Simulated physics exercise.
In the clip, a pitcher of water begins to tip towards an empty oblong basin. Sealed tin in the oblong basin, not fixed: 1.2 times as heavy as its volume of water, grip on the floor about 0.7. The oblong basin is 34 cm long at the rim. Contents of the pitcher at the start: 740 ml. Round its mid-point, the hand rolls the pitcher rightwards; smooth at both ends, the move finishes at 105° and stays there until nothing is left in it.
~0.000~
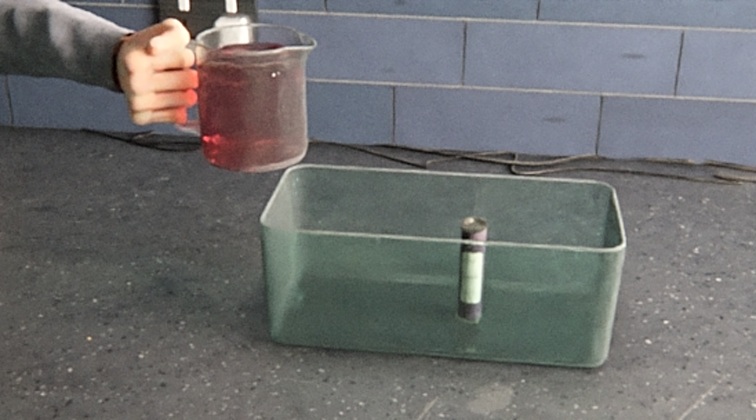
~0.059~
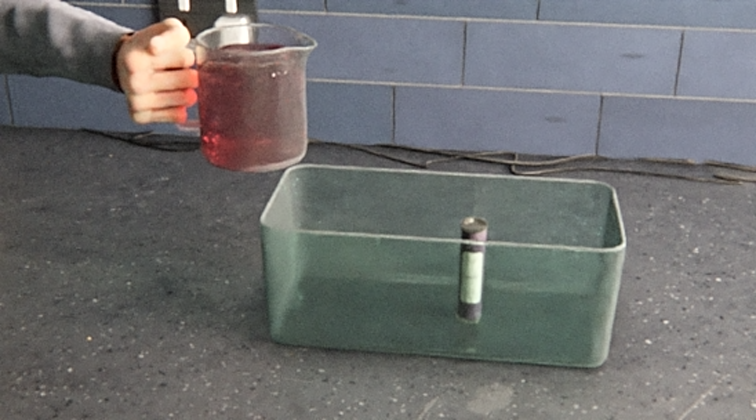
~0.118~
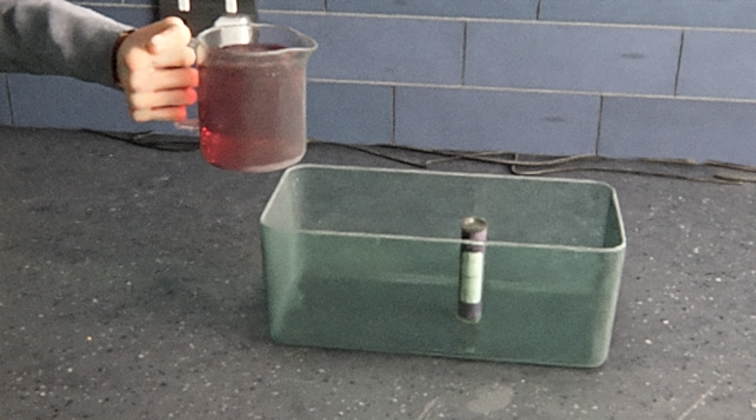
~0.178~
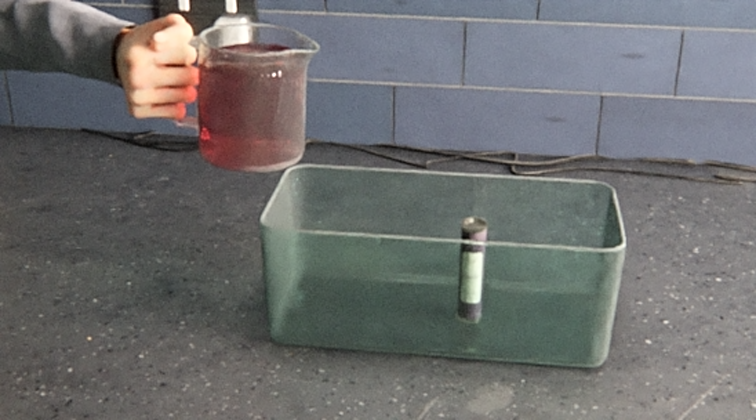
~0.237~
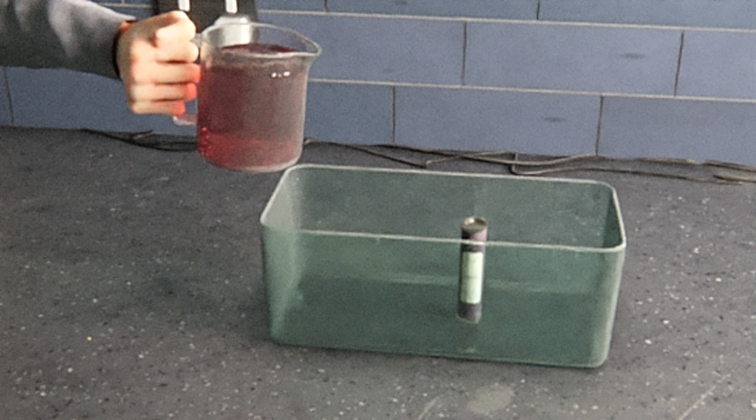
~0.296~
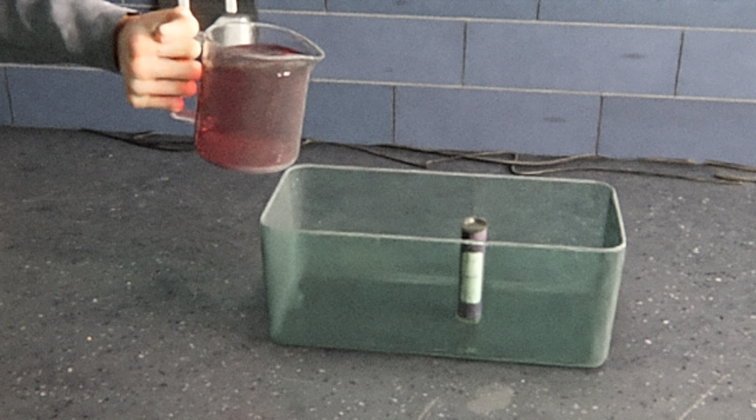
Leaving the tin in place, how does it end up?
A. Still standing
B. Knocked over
(A) Still standing.
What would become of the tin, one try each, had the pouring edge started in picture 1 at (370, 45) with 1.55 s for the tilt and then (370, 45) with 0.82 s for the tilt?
Trial 1 - tin tips; trial 2 - tin tips.
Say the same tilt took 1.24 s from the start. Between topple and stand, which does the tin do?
In that case the tin stays vertical.
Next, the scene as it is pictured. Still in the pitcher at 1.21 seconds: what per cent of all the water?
Near 34 in a hundred.
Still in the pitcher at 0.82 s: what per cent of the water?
I reckon about 86 in a hundred is still held.
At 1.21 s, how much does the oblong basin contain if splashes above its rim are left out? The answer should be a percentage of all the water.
52 per cent or thereabouts.
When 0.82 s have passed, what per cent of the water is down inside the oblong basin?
5 %, give or take.
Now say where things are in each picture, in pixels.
It leans 0°; its right rim is at (315, 43); the water meets the walls at (204, 53) and (302, 57); the oblong basin's rim runs from (274, 195) to (618, 216); the tin's top is at (474, 228), in the first frame.
It leans 0°; its right rim is at (316, 44); the water meets the walls at (204, 53) and (302, 58), in the second frame.
It leans 1°; its right rim is at (317, 45); the water meets the walls at (205, 53) and (303, 58), in the third frame.
It leans 3°; its right rim is at (318, 47); the water meets the walls at (206, 53) and (306, 58), in the fourth frame.
It leans 6°; its right rim is at (321, 51); the water meets the walls at (207, 53) and (308, 58), in the fifth frame.
It leans 9°; its right rim is at (324, 55); the water meets the walls at (209, 54) and (311, 59), in the sixth frame.
By 0.82 s the tilt is 58° and 85 per cent is still to pour; the tin stands where it began.
By 1.21 s the tilt is 93° and 35 per cent is still to pour; the tin stands where it began.
By 1.61 s the tilt is 105° and 3 per cent is still to pour; the tin stands where it began.
By 2.05 s the tilt is 105° and 0 per cent is still to pour; the tin stands where it began.
At rest the tin stands where it began.
